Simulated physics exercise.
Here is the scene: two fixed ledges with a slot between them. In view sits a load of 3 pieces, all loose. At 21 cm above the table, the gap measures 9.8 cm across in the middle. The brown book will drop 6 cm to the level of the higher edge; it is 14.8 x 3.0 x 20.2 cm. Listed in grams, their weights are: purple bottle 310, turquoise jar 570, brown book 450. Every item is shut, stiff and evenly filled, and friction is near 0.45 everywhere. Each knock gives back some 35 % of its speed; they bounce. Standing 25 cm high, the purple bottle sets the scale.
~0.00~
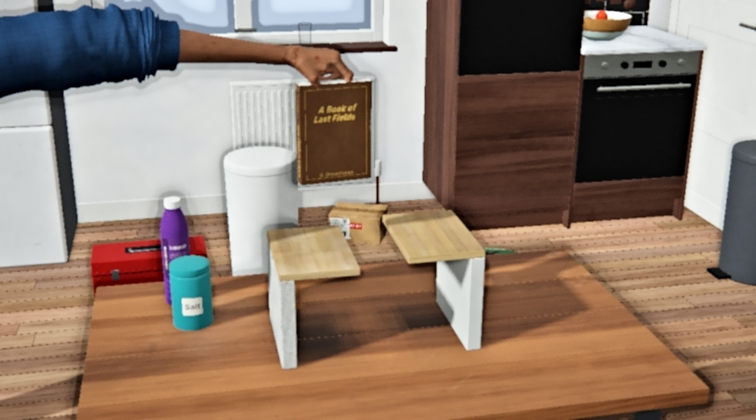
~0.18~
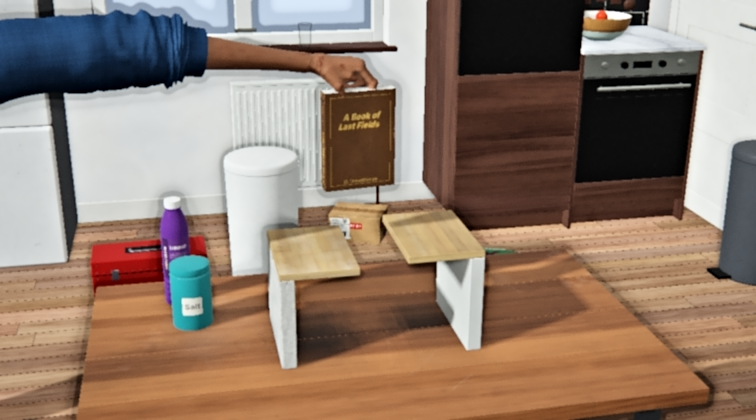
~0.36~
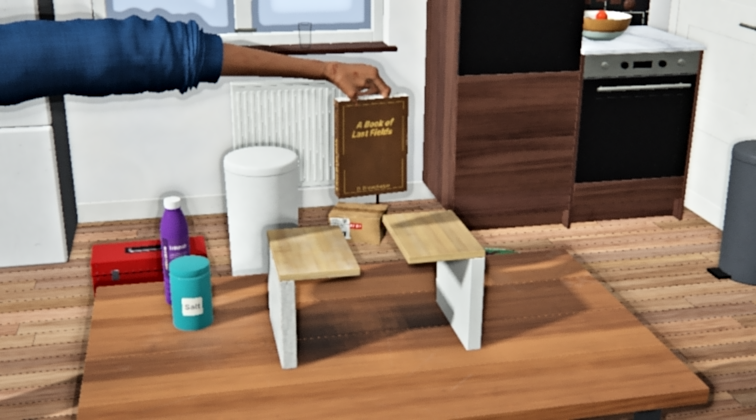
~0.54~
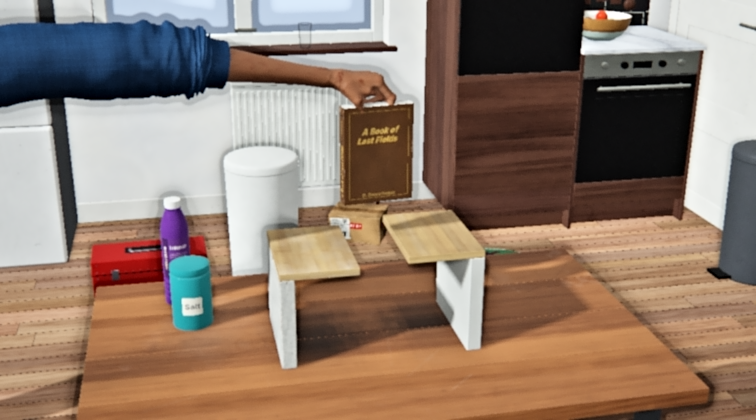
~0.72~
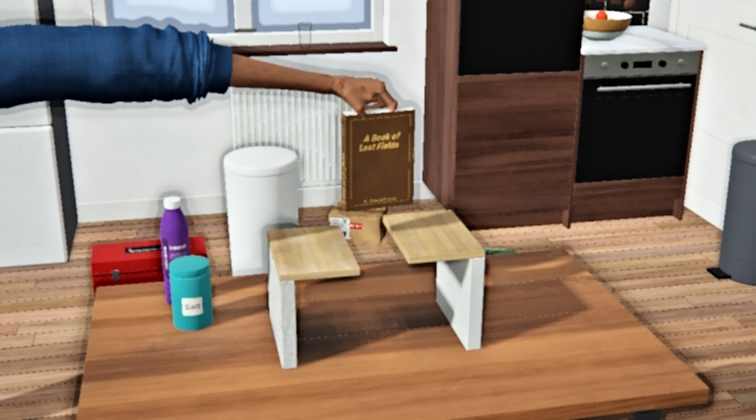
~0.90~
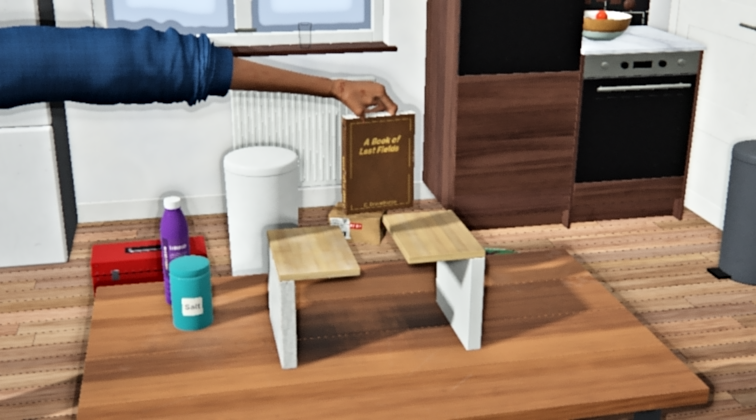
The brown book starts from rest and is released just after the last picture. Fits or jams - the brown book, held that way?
Looks like it gets blocked.
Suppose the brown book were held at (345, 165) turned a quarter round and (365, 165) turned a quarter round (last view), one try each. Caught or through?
Case one: Stuck; case two: Through.
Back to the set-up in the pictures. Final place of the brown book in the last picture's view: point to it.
Roughly (371, 193).
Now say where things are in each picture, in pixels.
In the first picture, 11 cm still to go; brown book (334, 132); purple bottle (176, 251).
In the second picture, 7 cm still to go; brown book (358, 139); purple bottle (176, 251).
In the third picture, 4 cm still to go; brown book (371, 146); purple bottle (176, 251).
In the fourth picture, 2 cm still to go; brown book (377, 153); purple bottle (176, 251).
In the fifth picture, 1 cm still to go; brown book (378, 159); purple bottle (176, 251).
In the sixth picture, poised above the slot; brown book (378, 163); purple bottle (176, 251).
After 1.10 s, brown book moved 5 cm near (378, 185).
After 1.20 s, brown book 15° off upright near (365, 191).
After 1.50 s, brown book 5° off upright near (374, 191).
After 2.10 s, brown book 8° off upright near (371, 193).
In the end (3.0 s), not toppled but over 4 cm from the start, brown book; the other 2 under 4 cm from the start. At the end, from the last picture's camera, brown book near (371, 193). The book stays on top.
